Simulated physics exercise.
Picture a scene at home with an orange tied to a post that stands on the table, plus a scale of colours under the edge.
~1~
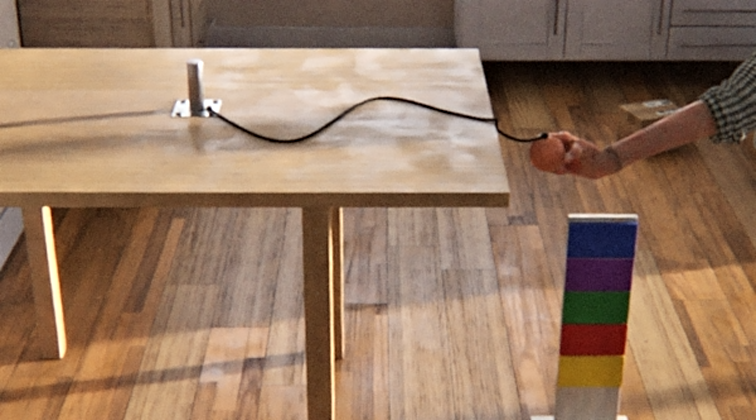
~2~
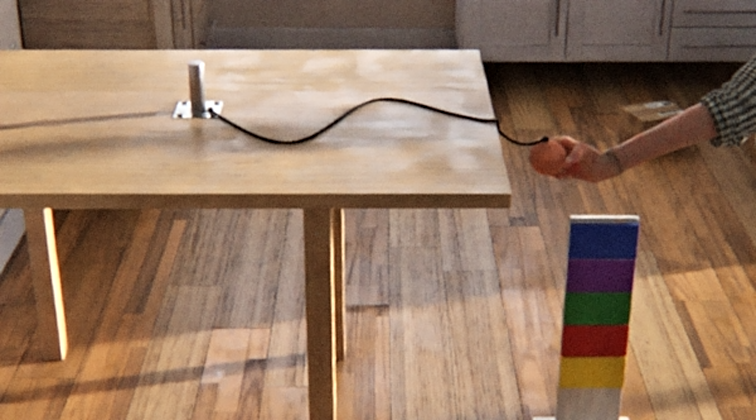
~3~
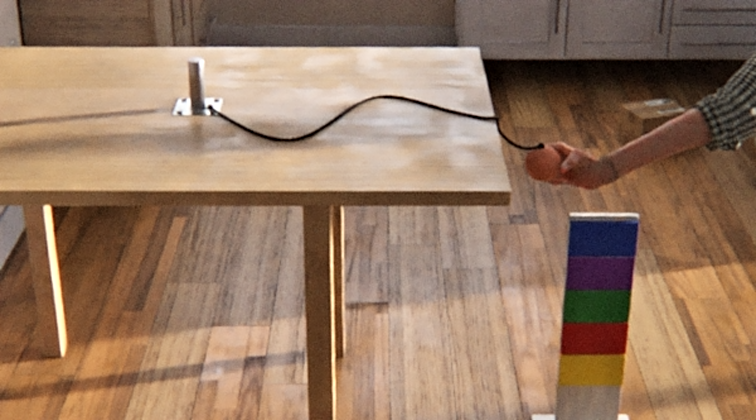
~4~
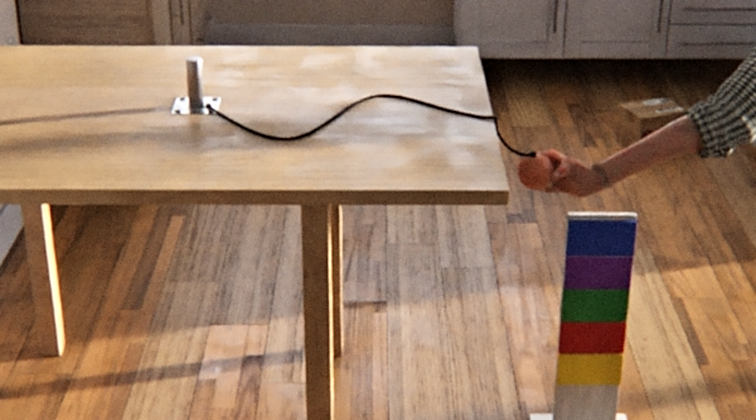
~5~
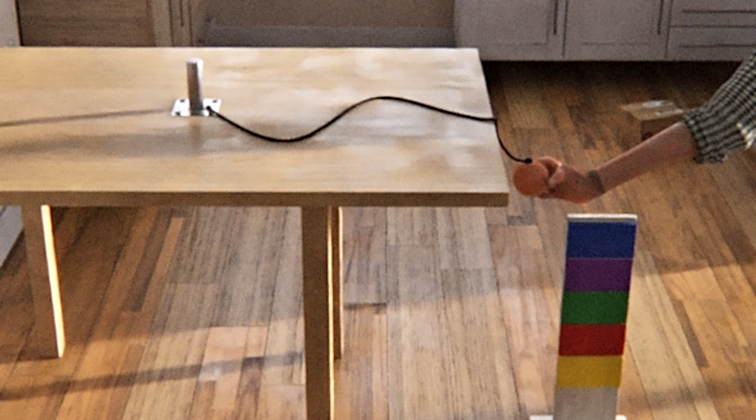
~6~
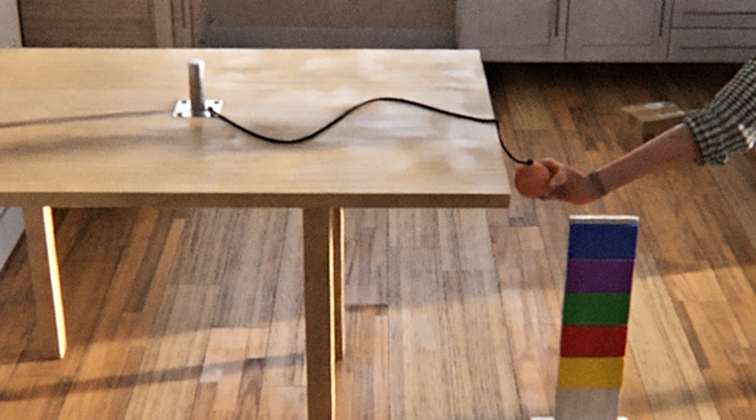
A hand holding an orange on a black cord moves slightly down and left beside a table.
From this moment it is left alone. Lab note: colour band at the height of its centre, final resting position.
Centre at rest: Green band.
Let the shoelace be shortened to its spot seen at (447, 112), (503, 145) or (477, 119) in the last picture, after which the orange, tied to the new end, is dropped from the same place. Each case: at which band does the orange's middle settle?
Higher than all five; purple; blue.
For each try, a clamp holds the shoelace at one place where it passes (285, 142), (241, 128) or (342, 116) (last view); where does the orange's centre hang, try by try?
Per try (px, approx.): (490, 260), (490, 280), (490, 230).
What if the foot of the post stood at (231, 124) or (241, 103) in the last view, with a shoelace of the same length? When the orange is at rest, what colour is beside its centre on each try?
First try: Red; second try: Red.
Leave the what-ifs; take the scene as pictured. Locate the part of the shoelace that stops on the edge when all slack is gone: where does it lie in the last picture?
Look around (393, 99).
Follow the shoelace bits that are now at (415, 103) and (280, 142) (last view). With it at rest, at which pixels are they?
The first one ends up at (496, 151) and the second one at (325, 115).
A little later, orange near (523, 277); level with purple.
Next, orange near (467, 294); level with green.
Later still, orange near (500, 305); level with green.
When it is over, orange near (490, 307); level with green. Its middle rests at the green band.
